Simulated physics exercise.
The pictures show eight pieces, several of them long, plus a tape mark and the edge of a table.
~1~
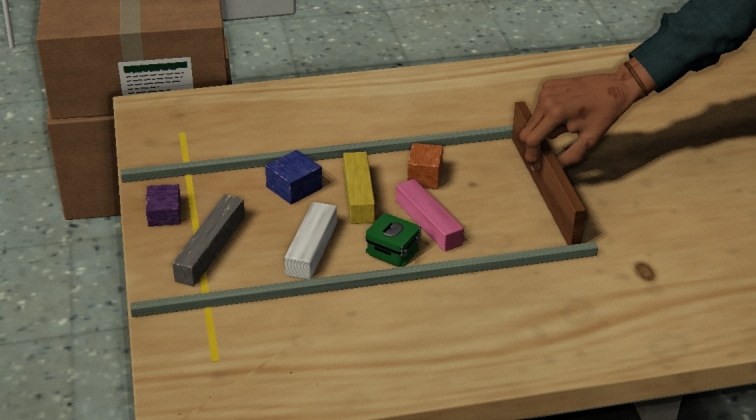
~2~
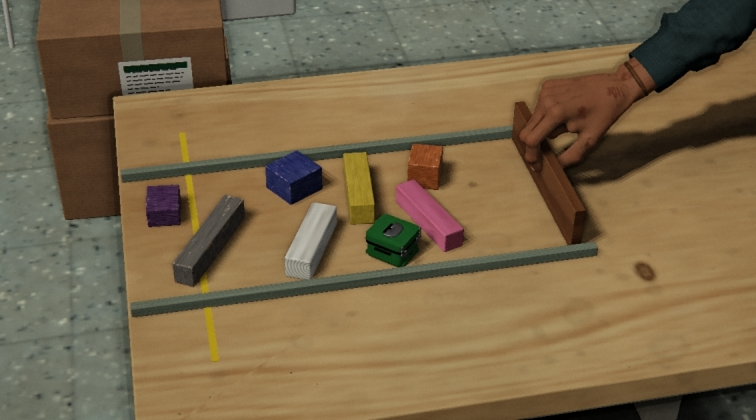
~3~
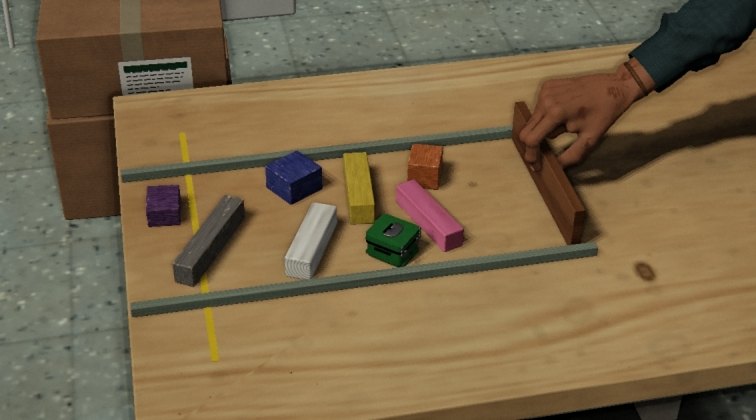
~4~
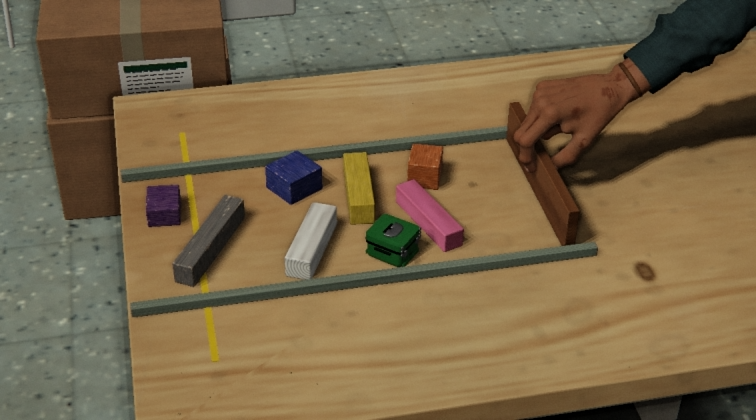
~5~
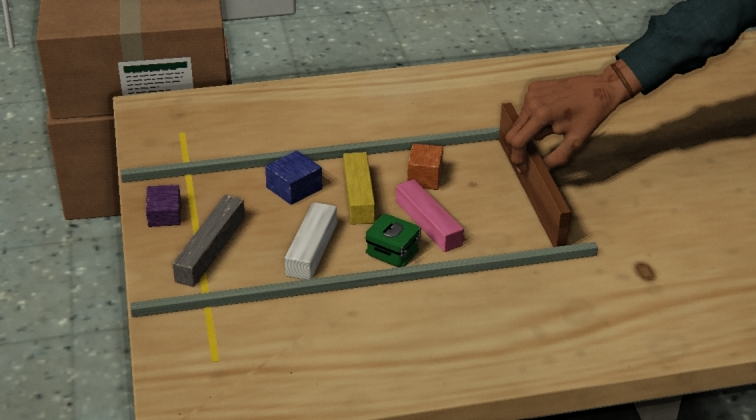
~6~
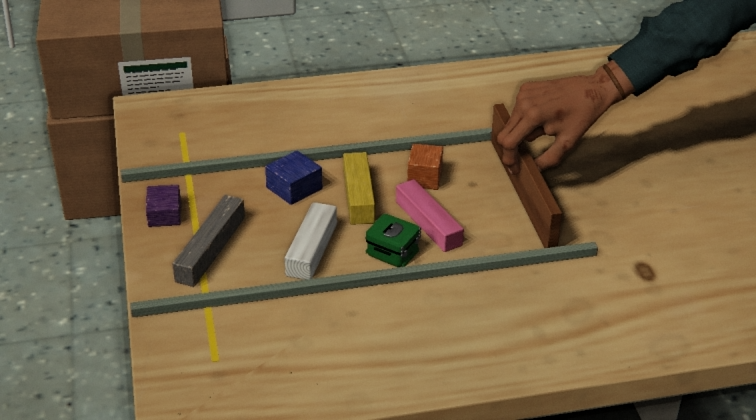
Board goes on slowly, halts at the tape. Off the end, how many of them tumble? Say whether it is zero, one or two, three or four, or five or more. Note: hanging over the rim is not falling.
I would say three or four.
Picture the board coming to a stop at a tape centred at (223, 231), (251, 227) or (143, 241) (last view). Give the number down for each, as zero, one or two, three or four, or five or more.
Counts as listed: 1 or 2 / none at all / five or over.
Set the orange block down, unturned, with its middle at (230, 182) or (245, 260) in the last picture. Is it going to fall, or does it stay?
First place: It goes off the edge; second place: It goes off the edge.
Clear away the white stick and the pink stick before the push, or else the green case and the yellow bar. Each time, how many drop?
Count of fallen: 2 / 1.
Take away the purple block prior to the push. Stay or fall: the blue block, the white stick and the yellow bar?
Well, the blue block topples off, the white stick topples off and the yellow bar is left in place.
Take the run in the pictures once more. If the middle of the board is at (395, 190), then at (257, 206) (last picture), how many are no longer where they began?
The first number is 4, the next one 8.
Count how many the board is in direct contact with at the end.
It's 2 of them.
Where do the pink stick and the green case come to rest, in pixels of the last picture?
The pink stick finishes at (188, 244); the green case finishes at (158, 280).
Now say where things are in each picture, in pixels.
The first picture shows purple block (164, 205); grey bar (210, 239); blue block (294, 177); board (546, 172); tape (197, 234).
The second picture shows grey bar (210, 240); pink stick (429, 215).
The third picture shows blue block (294, 177); yellow bar (359, 187).
The fourth picture shows purple block (164, 206); board (540, 172).
The fifth picture shows grey bar (210, 240); orange block (425, 166).
The sixth picture shows purple block (164, 206); grey bar (210, 240); blue block (294, 177); board (524, 174); tape (197, 234).
Early on, none off yet; purple block at rest near (164, 206); grey bar at rest near (210, 240); blue block at rest near (292, 178).
Finally, the number that fall off is three or four; lost, white stick, blue block, grey bar and purple block.
